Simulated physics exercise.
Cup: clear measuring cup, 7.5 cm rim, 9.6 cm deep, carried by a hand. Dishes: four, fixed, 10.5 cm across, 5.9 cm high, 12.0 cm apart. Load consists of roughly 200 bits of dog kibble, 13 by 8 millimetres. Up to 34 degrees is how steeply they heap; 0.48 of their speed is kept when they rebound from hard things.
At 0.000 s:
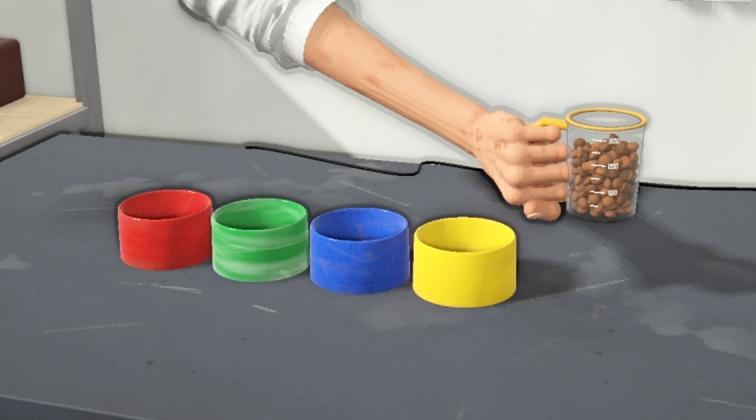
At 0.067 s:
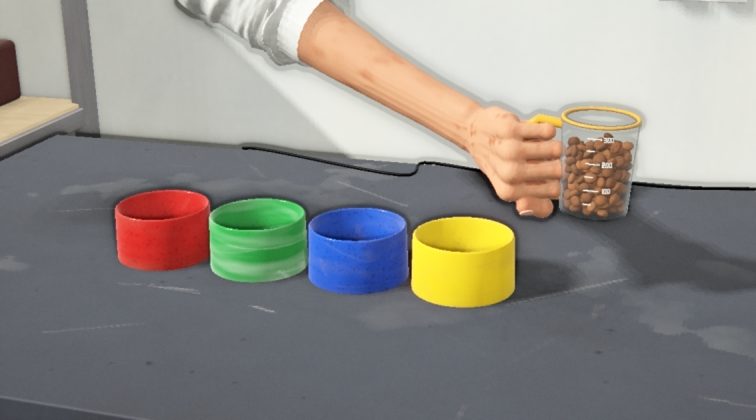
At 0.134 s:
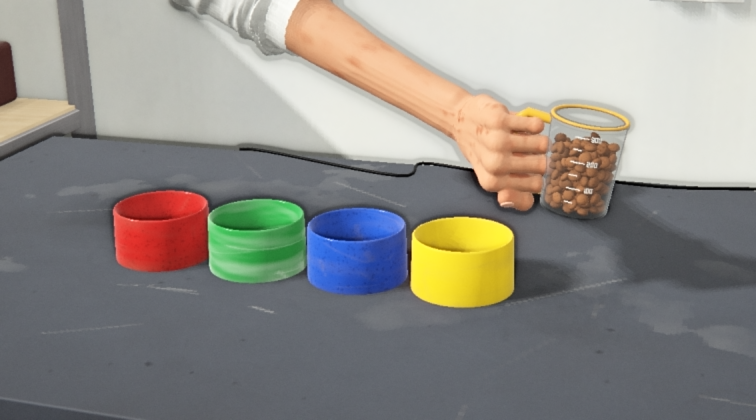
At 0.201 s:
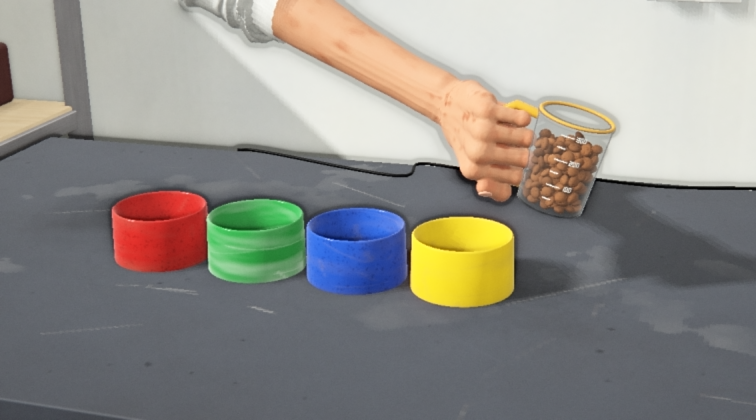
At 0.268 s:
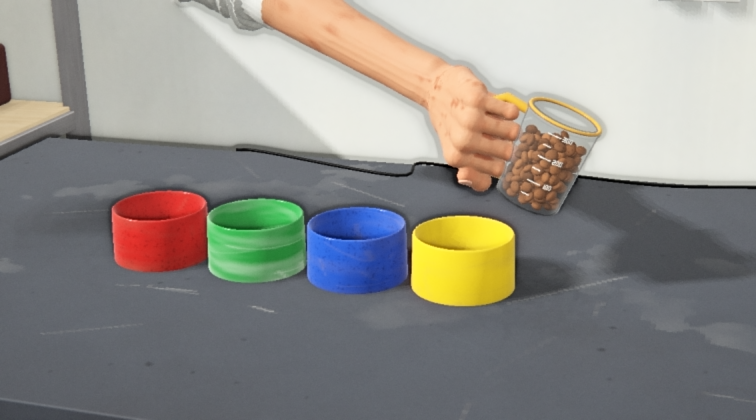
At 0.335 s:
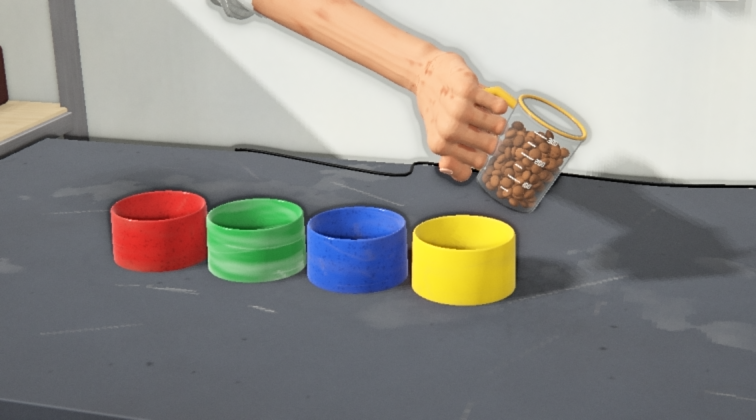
A hand moving a clear measuring cup of brown kibble left while tilting it rightward, behind red, green, blue and yellow dishes.
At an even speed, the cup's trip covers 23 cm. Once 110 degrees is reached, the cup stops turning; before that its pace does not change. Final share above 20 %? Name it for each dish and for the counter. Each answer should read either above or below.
Red - below, blue - below, green - below, yellow - above, counter - below.
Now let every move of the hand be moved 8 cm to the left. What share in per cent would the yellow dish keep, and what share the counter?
Yellow: 0; counter: 0.
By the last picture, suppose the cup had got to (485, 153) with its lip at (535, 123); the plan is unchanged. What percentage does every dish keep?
Per cent kept: Red 0; blue 0; green 0; yellow 90.
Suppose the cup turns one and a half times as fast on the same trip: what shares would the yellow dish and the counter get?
That gives yellow 90 with 0 for the counter.
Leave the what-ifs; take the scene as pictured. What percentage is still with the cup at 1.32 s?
About 65 percent of the load.
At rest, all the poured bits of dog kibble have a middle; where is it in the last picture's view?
Centre at rest: Approx. (453, 264) px.
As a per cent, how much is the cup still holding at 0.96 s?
That would be some 100 per cent.
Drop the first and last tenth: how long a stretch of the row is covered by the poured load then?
Some 6 cm.
Then, at 0.71 s, tilt 68 degrees; cup holds 100 %.
After 0.96 s, tilt 94 degrees; cup holds 100 %.
After 1.32 s, tilt 110 degrees; cup holds 65 %, yellow 30 %.
By 3.4 s all is still; red 0 %, blue 0 %, green 0 %, yellow 95 %, counter 0 %, cup 5 %.
